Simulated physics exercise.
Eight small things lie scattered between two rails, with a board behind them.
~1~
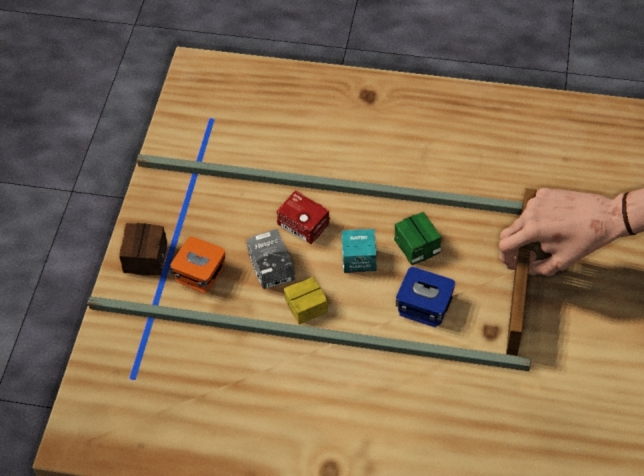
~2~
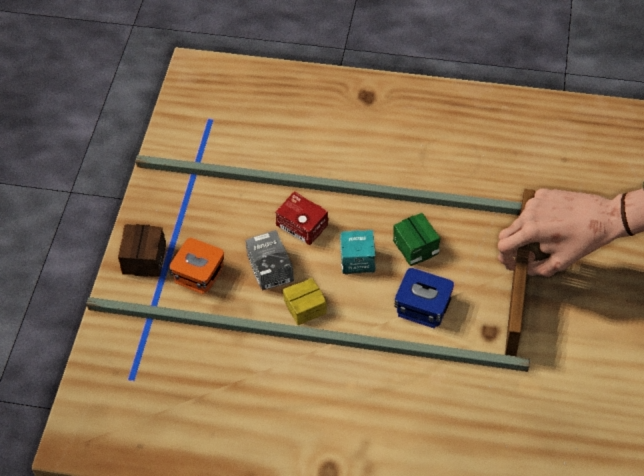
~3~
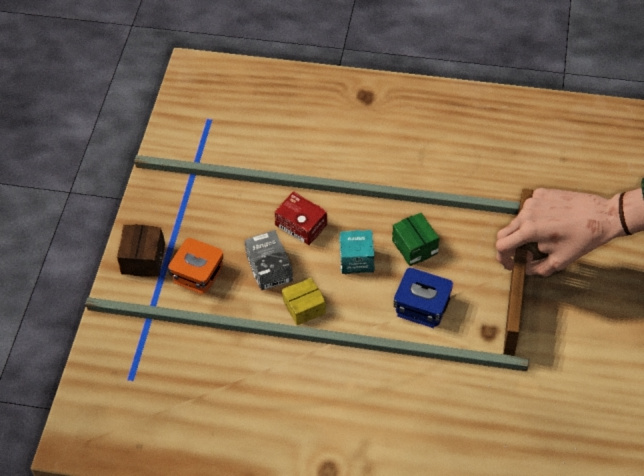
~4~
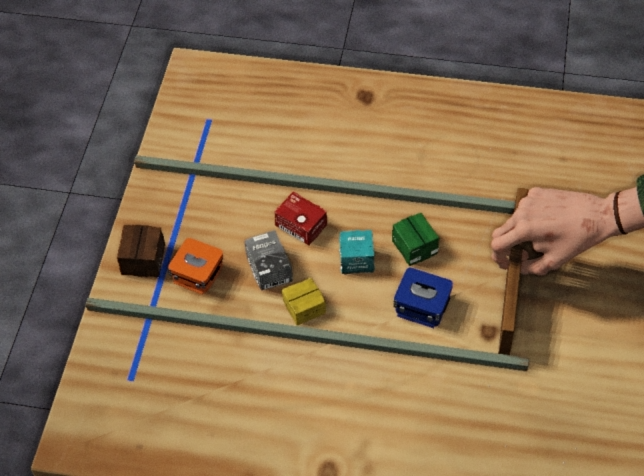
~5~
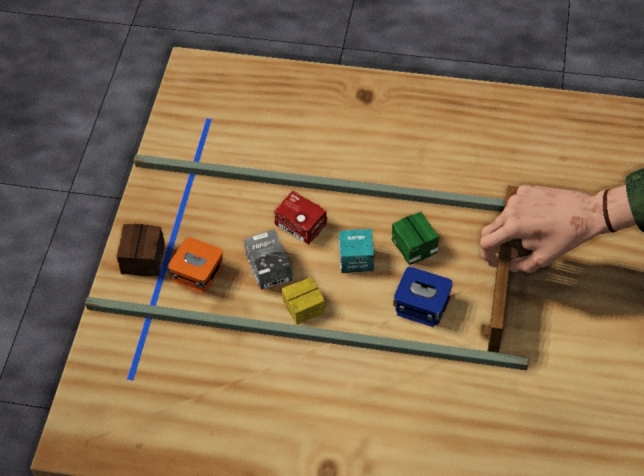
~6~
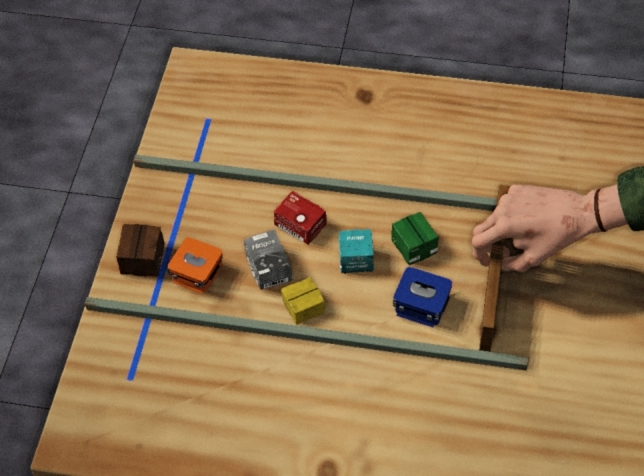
A hand grips a dark wooden board at the right end of two green rails on a pale wooden table, seen from above at an angle over grey floor tiles. Between the rails lie brown, orange, grey, red, yellow, teal, green and blue blocks, with a blue line crossing at left. The hand slides the board slightly left, while the blocks stay practically still.
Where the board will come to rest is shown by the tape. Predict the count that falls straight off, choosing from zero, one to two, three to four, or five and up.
Predicted count: One to two.
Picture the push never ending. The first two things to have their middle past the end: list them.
The brown box, then the orange case.
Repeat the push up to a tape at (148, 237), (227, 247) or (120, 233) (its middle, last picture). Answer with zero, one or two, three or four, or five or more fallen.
So, taking them in turn, I'd give at least five; one to two; at least five.
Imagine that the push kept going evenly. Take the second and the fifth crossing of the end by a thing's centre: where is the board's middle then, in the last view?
At (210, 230) for the second, at (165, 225) for the fifth.
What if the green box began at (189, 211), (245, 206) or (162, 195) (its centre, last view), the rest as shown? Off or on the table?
Stays put; stays put; stays put.
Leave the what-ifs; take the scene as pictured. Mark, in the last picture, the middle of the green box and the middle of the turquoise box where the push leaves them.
About (166, 196), and about (149, 228).
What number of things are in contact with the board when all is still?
Total: 3.
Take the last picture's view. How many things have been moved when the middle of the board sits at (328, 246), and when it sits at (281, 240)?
I count 6 first and 8 after.
Soon after, none off yet; brown box at rest near (141, 250); orange case at rest near (197, 266); grey box at rest near (268, 260).
After that, none off yet; brown box displaced a little near (122, 248); orange case displaced about its own width near (159, 263); grey box displaced about its own width near (202, 244).
In the end, the number that fall off is one or two; gone, orange case and brown box.
